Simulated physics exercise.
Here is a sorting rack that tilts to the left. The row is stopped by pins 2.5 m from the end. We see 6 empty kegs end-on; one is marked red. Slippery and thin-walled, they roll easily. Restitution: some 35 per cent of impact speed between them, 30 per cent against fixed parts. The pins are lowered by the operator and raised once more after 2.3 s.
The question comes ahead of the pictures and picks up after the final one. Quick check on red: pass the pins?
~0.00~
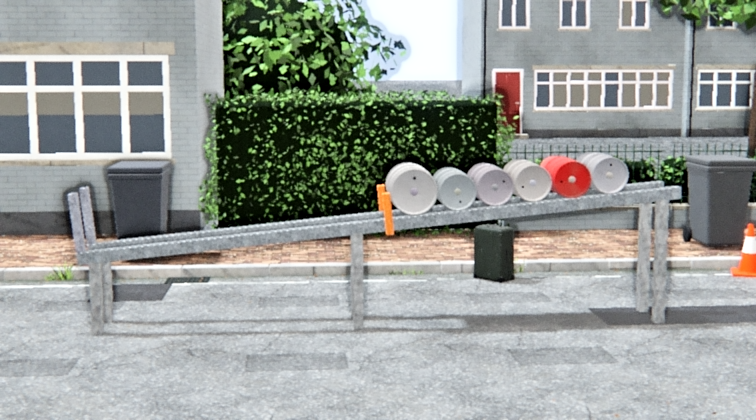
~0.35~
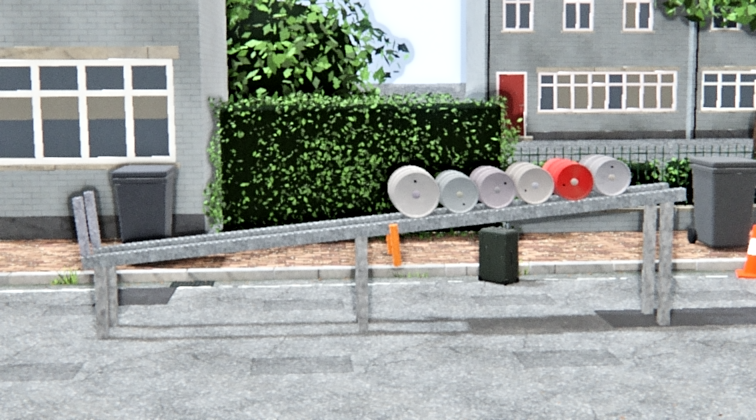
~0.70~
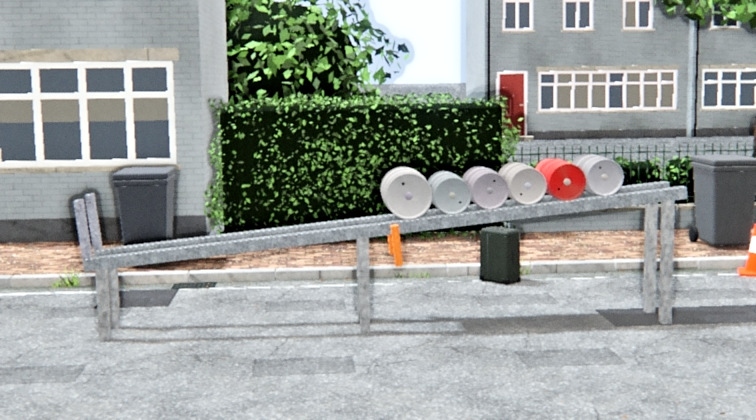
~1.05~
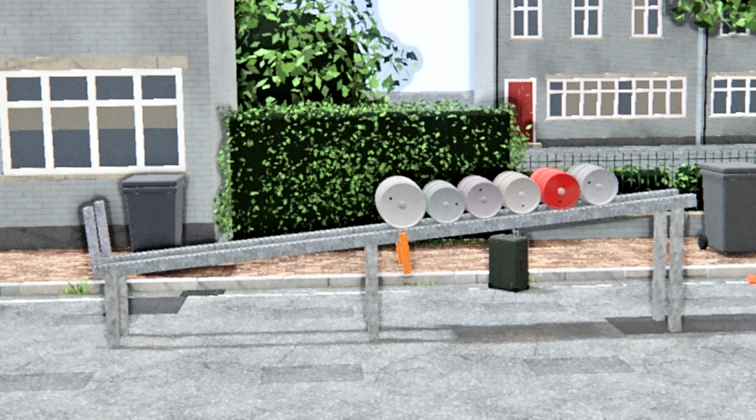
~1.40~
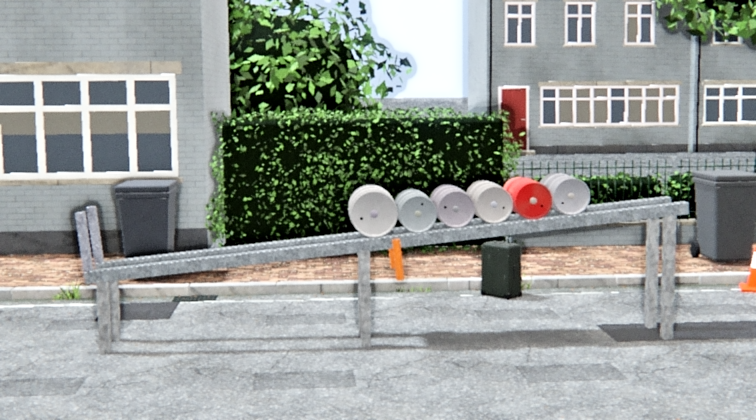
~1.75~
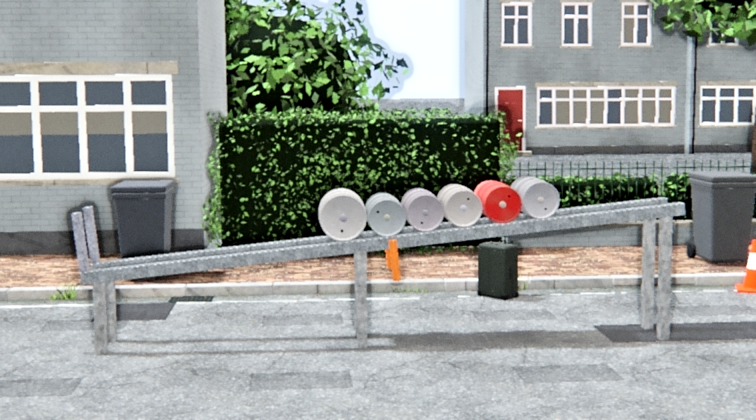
It is kept in line.
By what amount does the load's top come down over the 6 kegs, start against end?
About 15 cm lower.
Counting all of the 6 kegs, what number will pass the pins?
Exactly 4.
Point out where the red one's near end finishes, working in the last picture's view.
Roughly (413, 215).
Then, 2.0 s in, red is on the rails, 75 cm above the pins, rolling left; 2 of 6 have passed.
Then, 2.2 s in, red is on the rails, 55 cm above the pins, rolling left; 3 of 6 have passed.
Then, 2.9 s in, red is on the rails, 20 cm above the pins; 4 of 6 have passed.
In the end (4.3 s), red is on the rails, 20 cm above the pins; 4 of 6 have passed.
